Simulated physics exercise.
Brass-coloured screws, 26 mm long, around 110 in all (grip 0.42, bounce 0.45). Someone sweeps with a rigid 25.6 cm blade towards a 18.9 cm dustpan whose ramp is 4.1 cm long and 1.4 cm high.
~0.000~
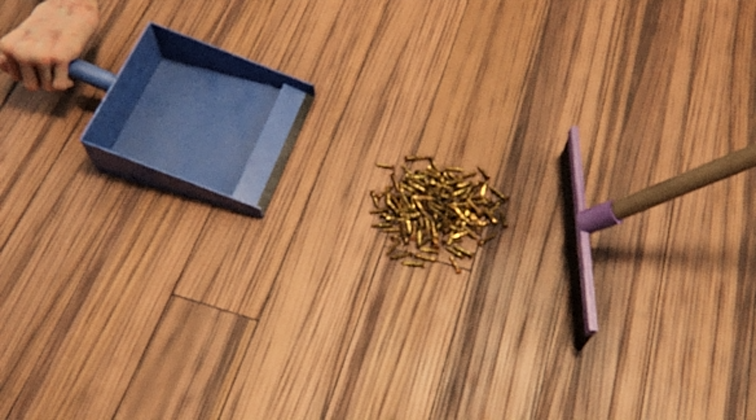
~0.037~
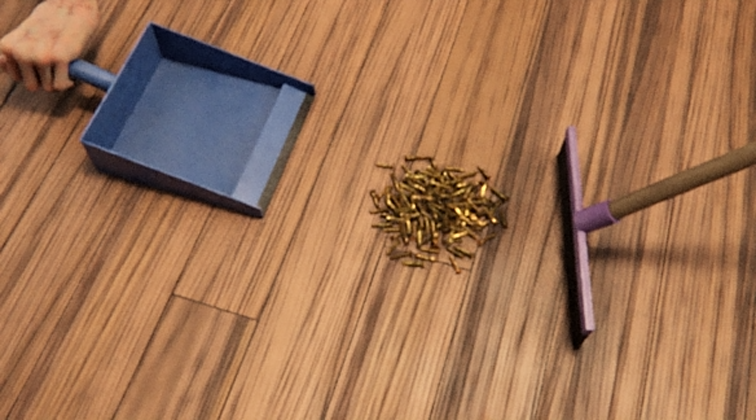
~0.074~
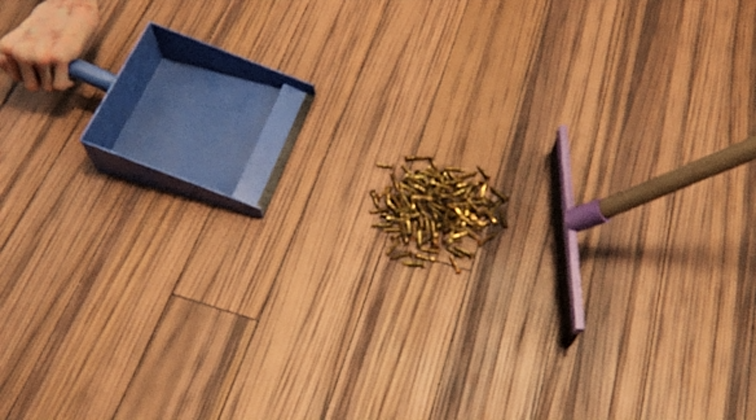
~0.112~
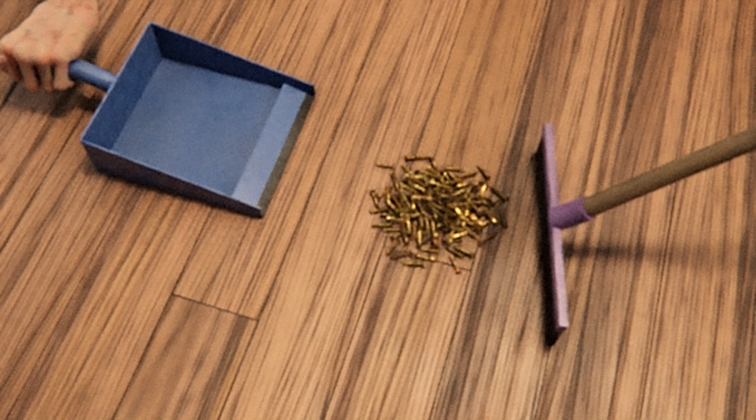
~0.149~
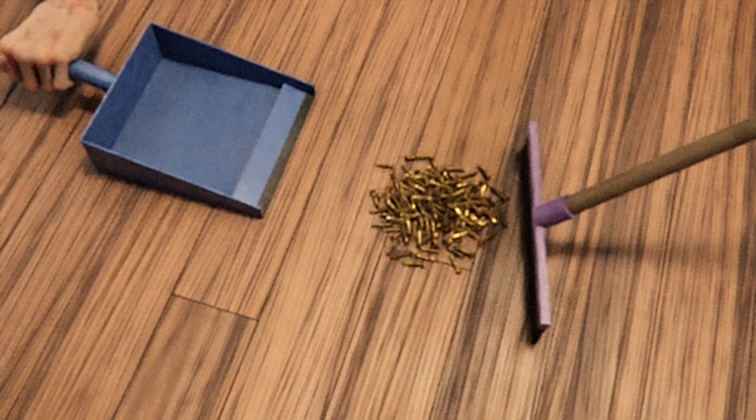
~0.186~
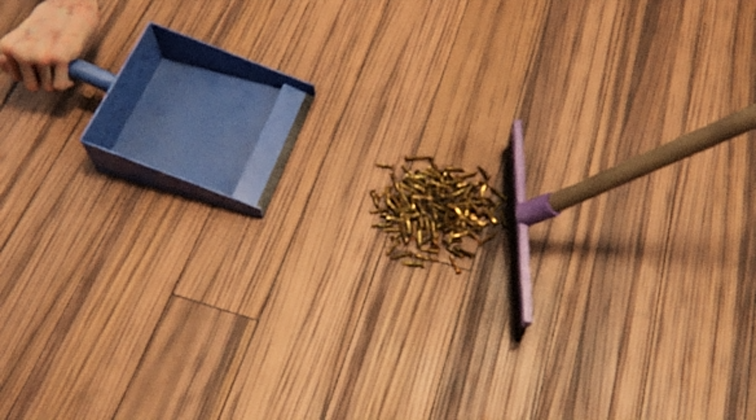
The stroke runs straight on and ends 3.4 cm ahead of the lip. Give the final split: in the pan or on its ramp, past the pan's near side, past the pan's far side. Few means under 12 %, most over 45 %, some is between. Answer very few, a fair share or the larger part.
In the pan or on its ramp: Very few; past the pan's near side: A fair share; past the pan's far side: Very few.
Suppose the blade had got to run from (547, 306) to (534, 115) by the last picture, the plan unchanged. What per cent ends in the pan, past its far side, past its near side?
Pan 0, far 5, near 5.
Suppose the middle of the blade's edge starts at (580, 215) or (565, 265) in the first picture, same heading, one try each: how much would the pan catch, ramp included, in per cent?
Some 0 and 5 per cent.
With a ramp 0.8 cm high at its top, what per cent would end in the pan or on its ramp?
Then about 5 per cent.
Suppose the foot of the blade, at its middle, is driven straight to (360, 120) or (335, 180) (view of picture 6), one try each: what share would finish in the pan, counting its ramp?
Some 0 and 0 per cent.
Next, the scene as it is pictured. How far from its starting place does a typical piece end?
About 18 cm.
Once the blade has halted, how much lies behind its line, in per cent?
About 0 per cent.
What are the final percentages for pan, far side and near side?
Pan 5, near side 25, far side 0.
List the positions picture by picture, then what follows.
Blade from (590, 331) to (572, 135), moved 0.0 cm, 0 of the pieces shifted so far; middle of the pieces at (436, 206); pan at (196, 129), in the first frame.
Blade from (587, 330) to (570, 134), moved 0.3 cm, 0 of the pieces shifted so far; middle of the pieces at (436, 206), in the second frame.
Blade from (577, 329) to (561, 133), moved 1.4 cm, 0 of the pieces shifted so far; middle of the pieces at (436, 206), in the third frame.
Blade from (561, 327) to (547, 132), moved 3.1 cm, 0 of the pieces shifted so far; middle of the pieces at (436, 206), in the fourth frame.
Blade from (544, 325) to (531, 130), moved 4.9 cm, 0 of the pieces shifted so far; middle of the pieces at (436, 206), in the fifth frame.
Blade from (526, 322) to (516, 128), moved 6.8 cm, 0 of the pieces shifted so far; middle of the pieces at (436, 206); pan at (196, 129). Its pace works out near 0.50 m/s, heading 10 degrees towards the viewer's side, in the sixth frame.
After 0.42 s, middle of the blade 18 cm from the lip; 0 % over the lip, far side 0 %, near side 5 %.
After 0.57 s, middle of the blade 11 cm from the lip; 0 % over the lip, far side 0 %, near side 15 %.
After 0.85 s, middle of the blade 7 cm from the lip; 5 % over the lip, far side 0 %, near side 25 %.
At rest (1.3 s), pan 5 %, near side 25 %, far side 0 %, in front of the lip or behind the blade 70 %.
